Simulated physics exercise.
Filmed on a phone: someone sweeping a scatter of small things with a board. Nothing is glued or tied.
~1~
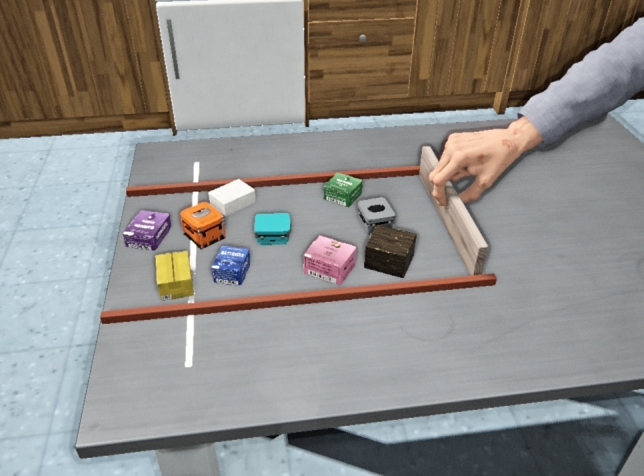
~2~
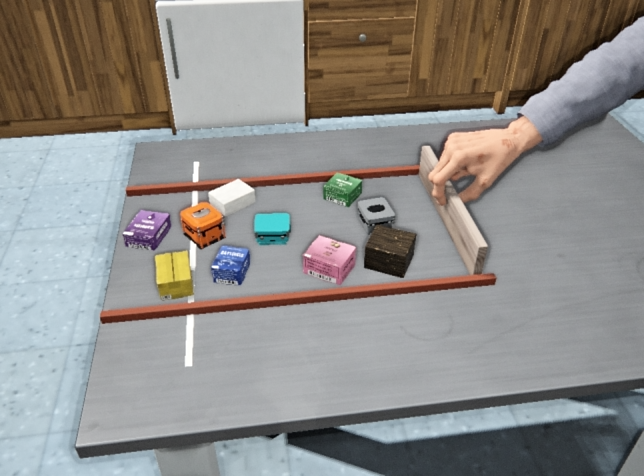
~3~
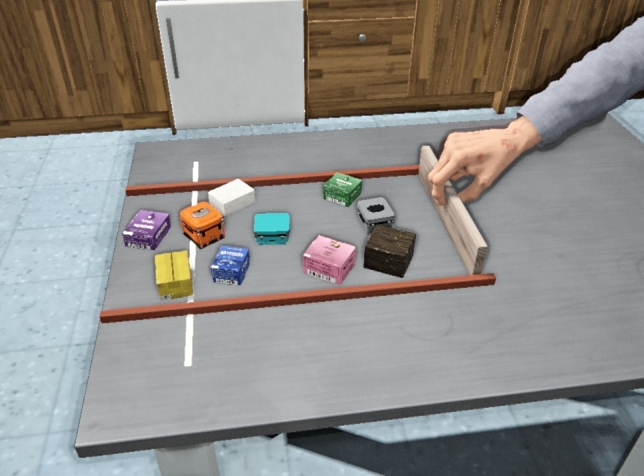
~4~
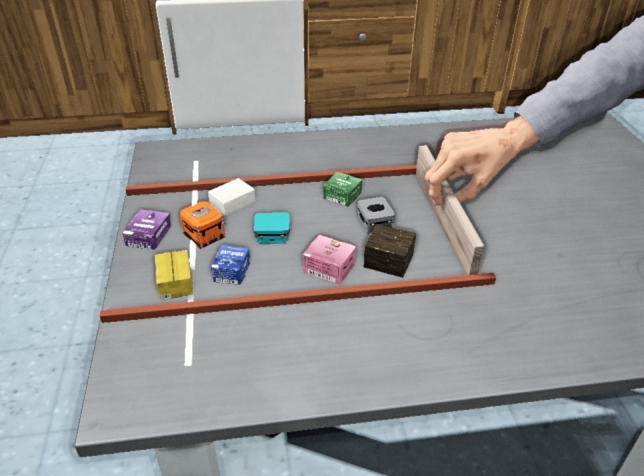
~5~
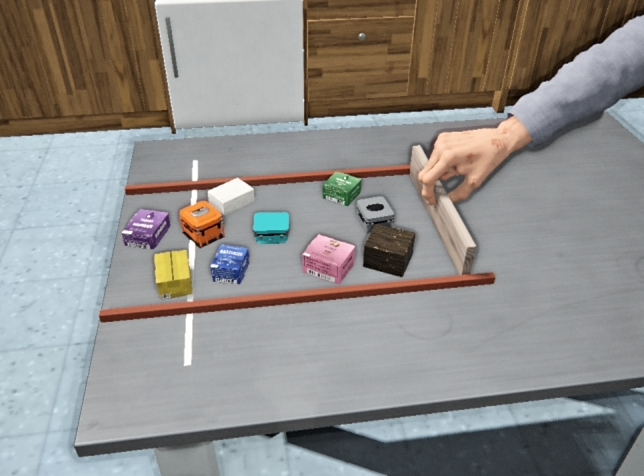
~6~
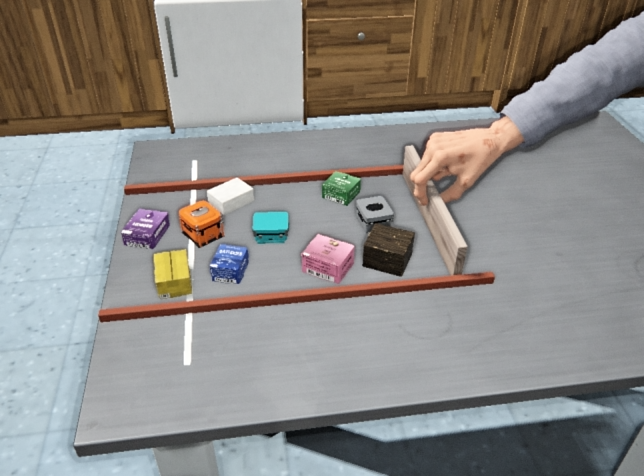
A hand holding a wooden board upright between red rails, sliding it slightly left toward small colourful boxes that stay still.
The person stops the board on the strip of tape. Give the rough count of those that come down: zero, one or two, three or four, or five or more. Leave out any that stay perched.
As it turns out, the number that fall off is three or four.
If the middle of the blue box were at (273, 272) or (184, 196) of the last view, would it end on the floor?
Place by place, it goes over; goes over.
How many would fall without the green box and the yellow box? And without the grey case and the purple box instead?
It would be 2 and 2.
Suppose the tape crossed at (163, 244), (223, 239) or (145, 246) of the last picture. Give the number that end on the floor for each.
In that order 6, 1 and 7.
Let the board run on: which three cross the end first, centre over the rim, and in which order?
Earliest first: The yellow box, the purple box, the blue box.
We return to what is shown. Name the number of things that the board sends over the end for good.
The count is 3.
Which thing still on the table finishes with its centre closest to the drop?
That is the orange case.
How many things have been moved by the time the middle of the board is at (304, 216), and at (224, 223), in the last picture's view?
6 and 10.
Early on, none off yet; purple box at rest near (146, 229); yellow box at rest near (173, 274); orange case at rest near (201, 223).
A while later, none off yet; purple box at rest near (146, 229); yellow box moving near (164, 274); orange case at rest near (201, 223).
Further along, none off yet; purple box travelled about its own width near (118, 225); yellow box leaning a little near (89, 283); orange case travelled about its own width near (147, 222).
Finally, the number that fall off is three or four; lost, blue box, yellow box and purple box.
